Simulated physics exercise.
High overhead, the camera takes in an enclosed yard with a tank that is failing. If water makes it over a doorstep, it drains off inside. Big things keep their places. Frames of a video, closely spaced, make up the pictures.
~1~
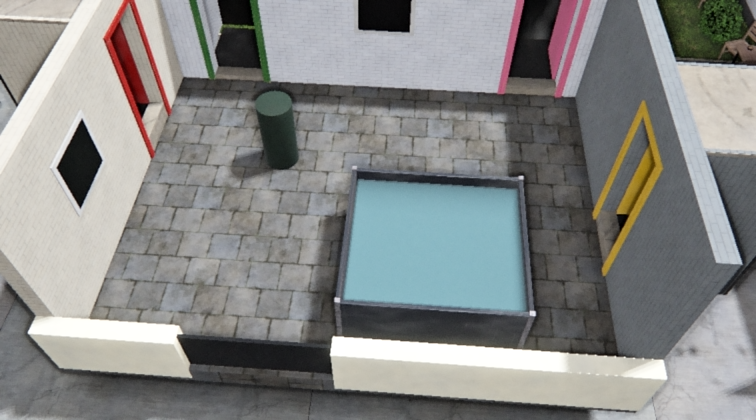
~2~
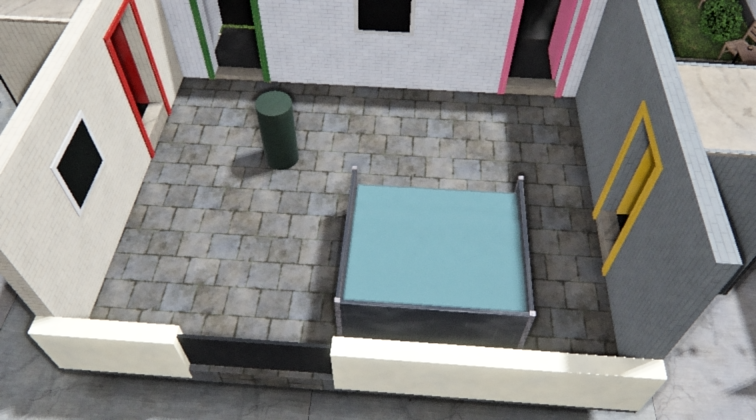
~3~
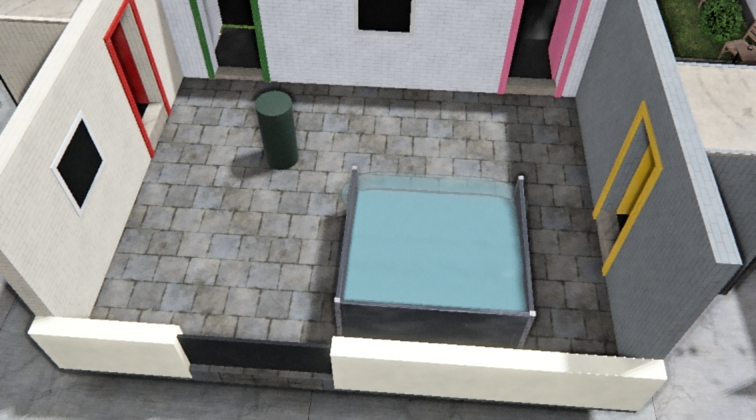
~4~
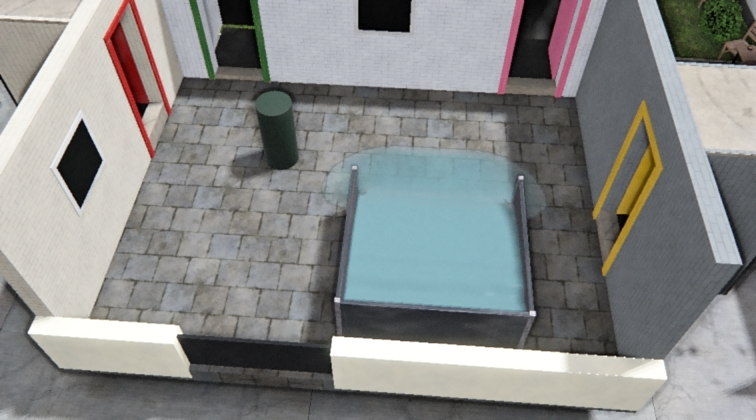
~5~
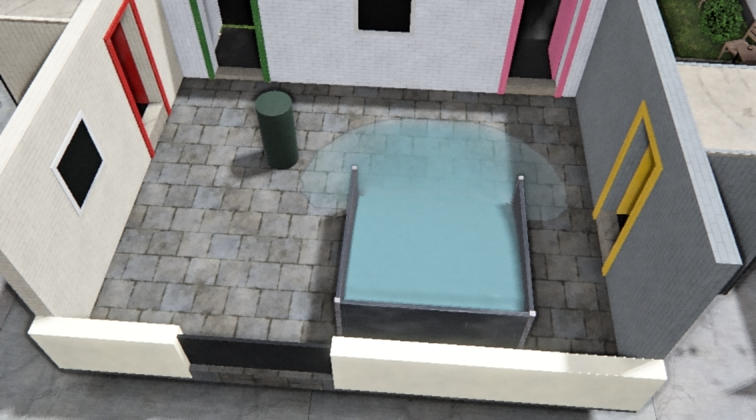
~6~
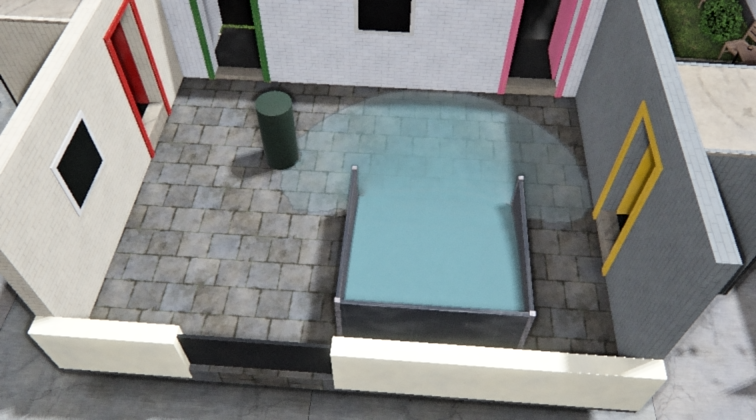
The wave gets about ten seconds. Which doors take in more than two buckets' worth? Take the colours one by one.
Result: The green door is going to allow over two buckets; the yellow door is going to allow two buckets or less; the pink door is going to allow over two buckets; the red door is going to allow two buckets or less.
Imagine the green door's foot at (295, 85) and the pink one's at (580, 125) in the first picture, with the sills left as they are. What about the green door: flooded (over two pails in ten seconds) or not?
The green one overflows.
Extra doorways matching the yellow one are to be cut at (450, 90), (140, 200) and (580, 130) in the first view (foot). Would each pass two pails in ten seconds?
Result, in listed order - gets past the limit, doesn't reach the limit, gets past the limit.
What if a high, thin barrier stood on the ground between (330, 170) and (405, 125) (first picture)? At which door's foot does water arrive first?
Answer: The door marked pink.
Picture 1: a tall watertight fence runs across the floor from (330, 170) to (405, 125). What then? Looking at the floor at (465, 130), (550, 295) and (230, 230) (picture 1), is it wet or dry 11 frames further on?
Log, spots one to three: Swamped; spared; swamped.
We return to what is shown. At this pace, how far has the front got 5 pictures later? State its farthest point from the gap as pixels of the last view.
Close to (260, 87), I think.
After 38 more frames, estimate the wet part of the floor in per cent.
Close to 95 %.
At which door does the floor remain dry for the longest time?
I'd go with the door marked red.
A moment on, water covers 40 % of the floor; the green door not reached, the yellow door not reached, the pink door under two buckets in, the red door not reached.
Next, water covers 45 % of the floor; the green door under two buckets in, the yellow door wet at the sill, nothing in, the pink door over two buckets in, the red door not reached.
Then, water covers 65 % of the floor; the green door over two buckets in, the yellow door wet at the sill, nothing in, the pink door far over two buckets in, the red door wet at the sill, nothing in.
Later, water covers 95 % of the floor; the green door far over two buckets in, the yellow door wet at the sill, nothing in, the pink door far over two buckets in, the red door wet at the sill, nothing in.
In the end, water covers 100 % of the floor; the green door far over two buckets in, the yellow door wet at the sill, nothing in, the pink door far over two buckets in, the red door wet at the sill, nothing in.
